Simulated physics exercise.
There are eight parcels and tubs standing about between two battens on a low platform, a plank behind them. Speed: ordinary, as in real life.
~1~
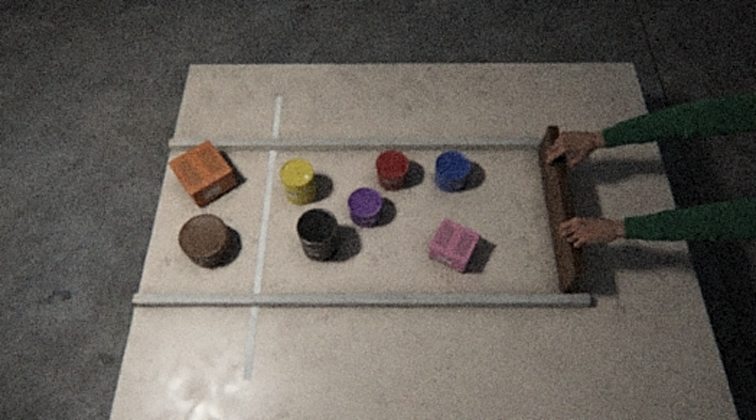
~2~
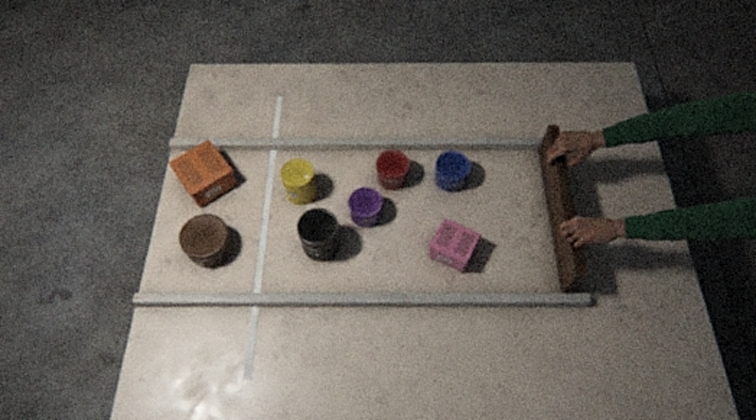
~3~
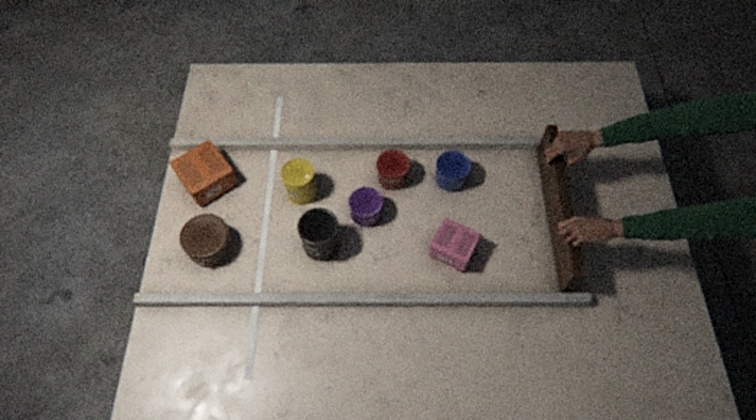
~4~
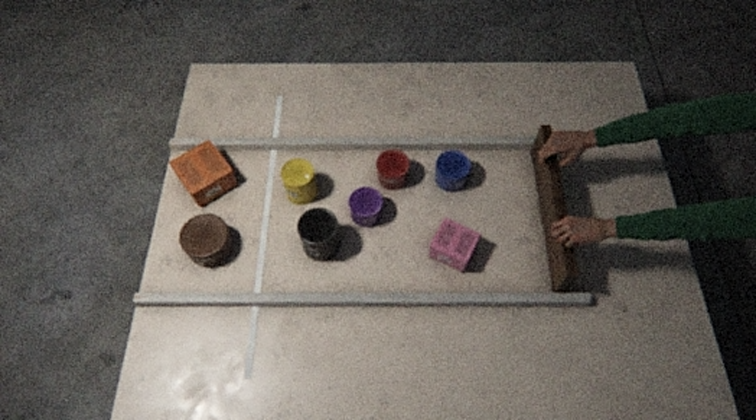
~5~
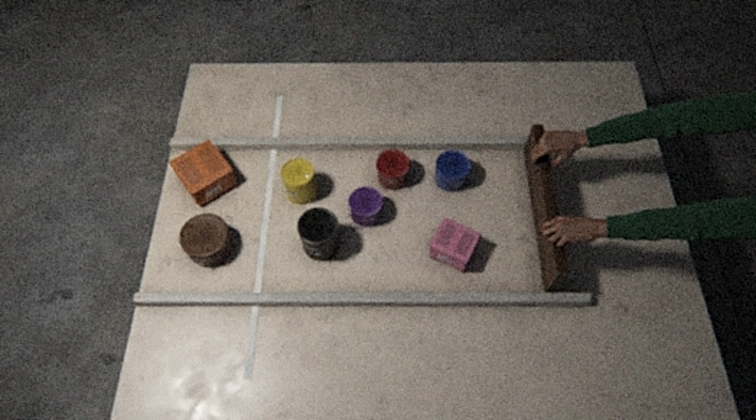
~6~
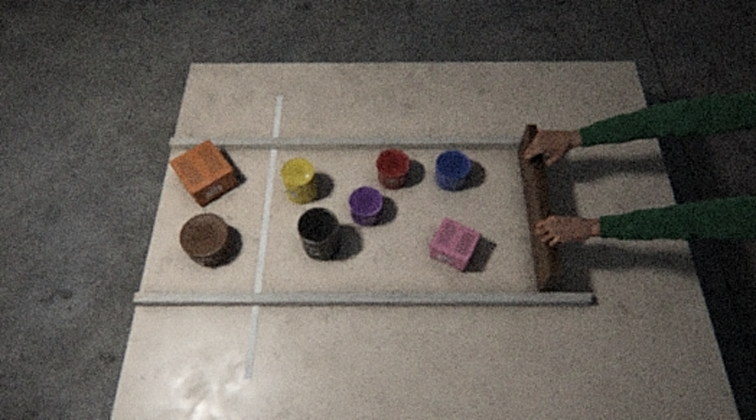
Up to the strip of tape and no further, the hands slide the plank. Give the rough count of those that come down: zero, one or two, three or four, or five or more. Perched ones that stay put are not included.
My prediction is no fallers.
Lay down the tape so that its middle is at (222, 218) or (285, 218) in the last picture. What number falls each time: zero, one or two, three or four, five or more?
One after another: One to two; zero.
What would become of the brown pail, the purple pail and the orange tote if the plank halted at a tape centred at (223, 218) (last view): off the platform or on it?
Outcome - brown pail: It is not there; purple pail: It stays up there; orange tote: It is not there.
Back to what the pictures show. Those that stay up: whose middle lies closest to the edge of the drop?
It's the brown pail.
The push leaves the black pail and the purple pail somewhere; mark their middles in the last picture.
(201, 235) and (248, 213), approximately.
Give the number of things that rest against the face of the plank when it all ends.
Looks like 3 of them, all told.
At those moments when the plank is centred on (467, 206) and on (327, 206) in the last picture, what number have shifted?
I make it 2 at the first spot and 6 at the other.
Early on, none off yet; orange tote at rest near (204, 173); brown pail at rest near (207, 240); yellow canister at rest near (300, 182).
A while later, none off yet; orange tote at rest near (204, 173); brown pail at rest near (207, 240); yellow canister travelled about its own width near (277, 185).
Finally, the number that fall off is zero.
